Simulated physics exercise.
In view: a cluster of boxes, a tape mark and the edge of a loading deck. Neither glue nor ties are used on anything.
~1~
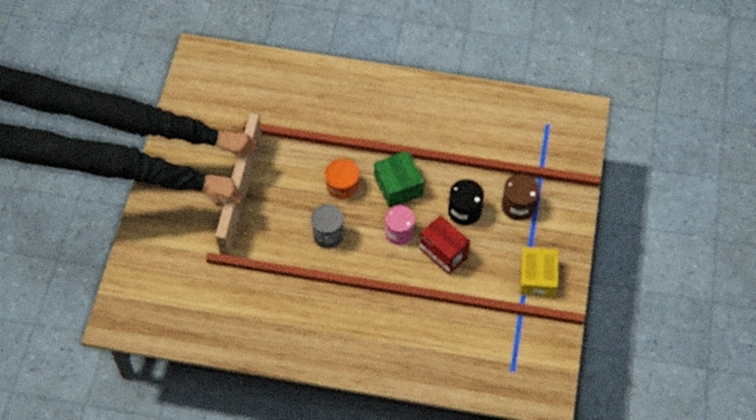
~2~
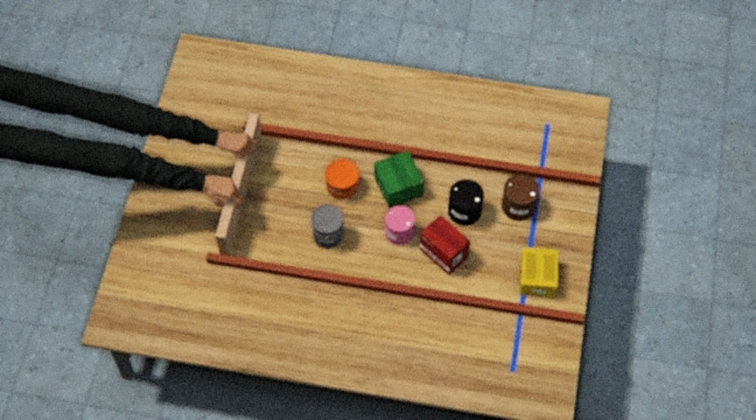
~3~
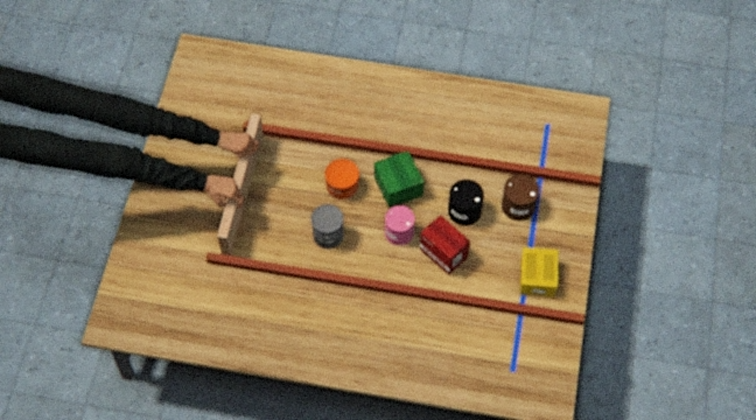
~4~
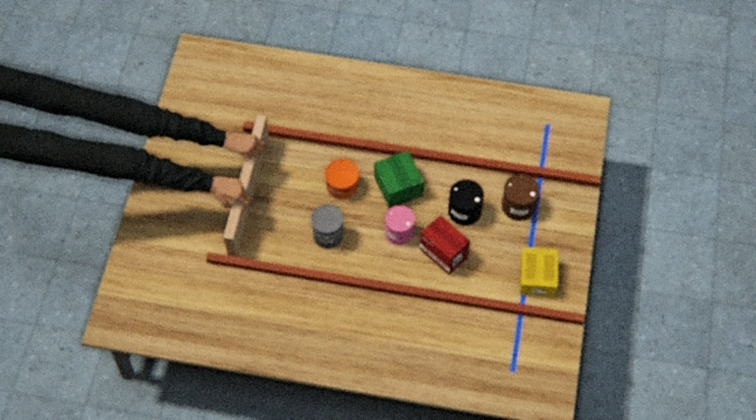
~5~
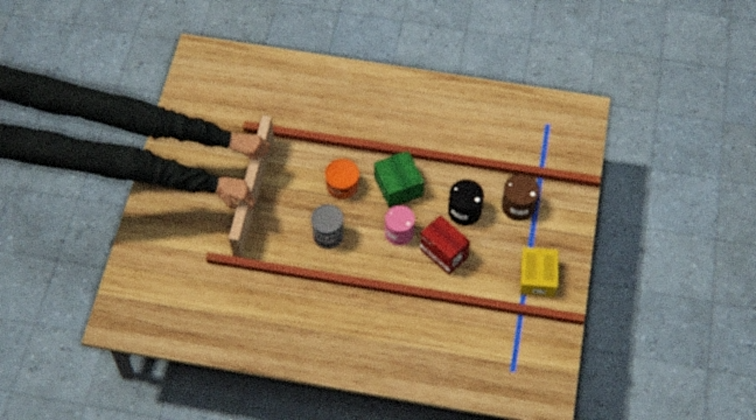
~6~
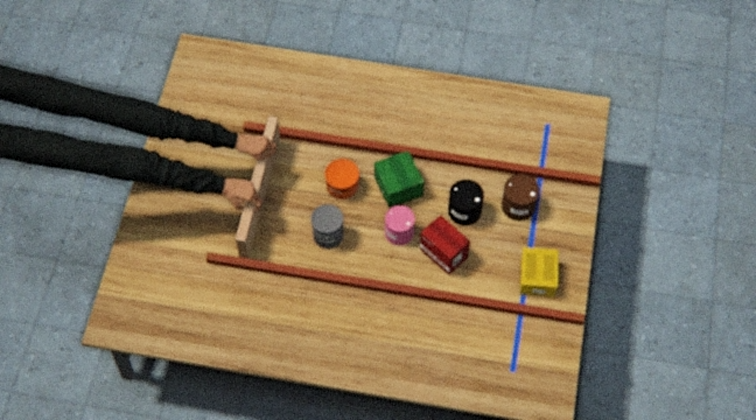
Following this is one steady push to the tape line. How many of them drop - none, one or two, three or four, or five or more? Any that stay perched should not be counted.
The count of those that drop is one or two.
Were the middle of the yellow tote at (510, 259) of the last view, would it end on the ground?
It goes off the edge.
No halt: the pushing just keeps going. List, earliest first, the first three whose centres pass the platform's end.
The yellow tote comes first, followed by the brown canister and then the black canister.
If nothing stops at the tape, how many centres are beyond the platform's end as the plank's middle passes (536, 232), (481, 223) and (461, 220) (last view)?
In that order 2, 0 and 0.
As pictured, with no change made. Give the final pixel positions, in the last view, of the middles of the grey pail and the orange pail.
In order, first (544, 270), then (551, 222).
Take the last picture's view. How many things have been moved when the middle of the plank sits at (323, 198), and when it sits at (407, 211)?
In order, the tallies are 2 and 6.
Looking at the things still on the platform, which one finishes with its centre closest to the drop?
It's the brown canister.
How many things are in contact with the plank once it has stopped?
3.
Soon after, none off yet; yellow tote at rest near (539, 273); brown canister at rest near (520, 198); black canister at rest near (466, 203).
In the end, the number that fall off is one or two; gone, yellow tote.
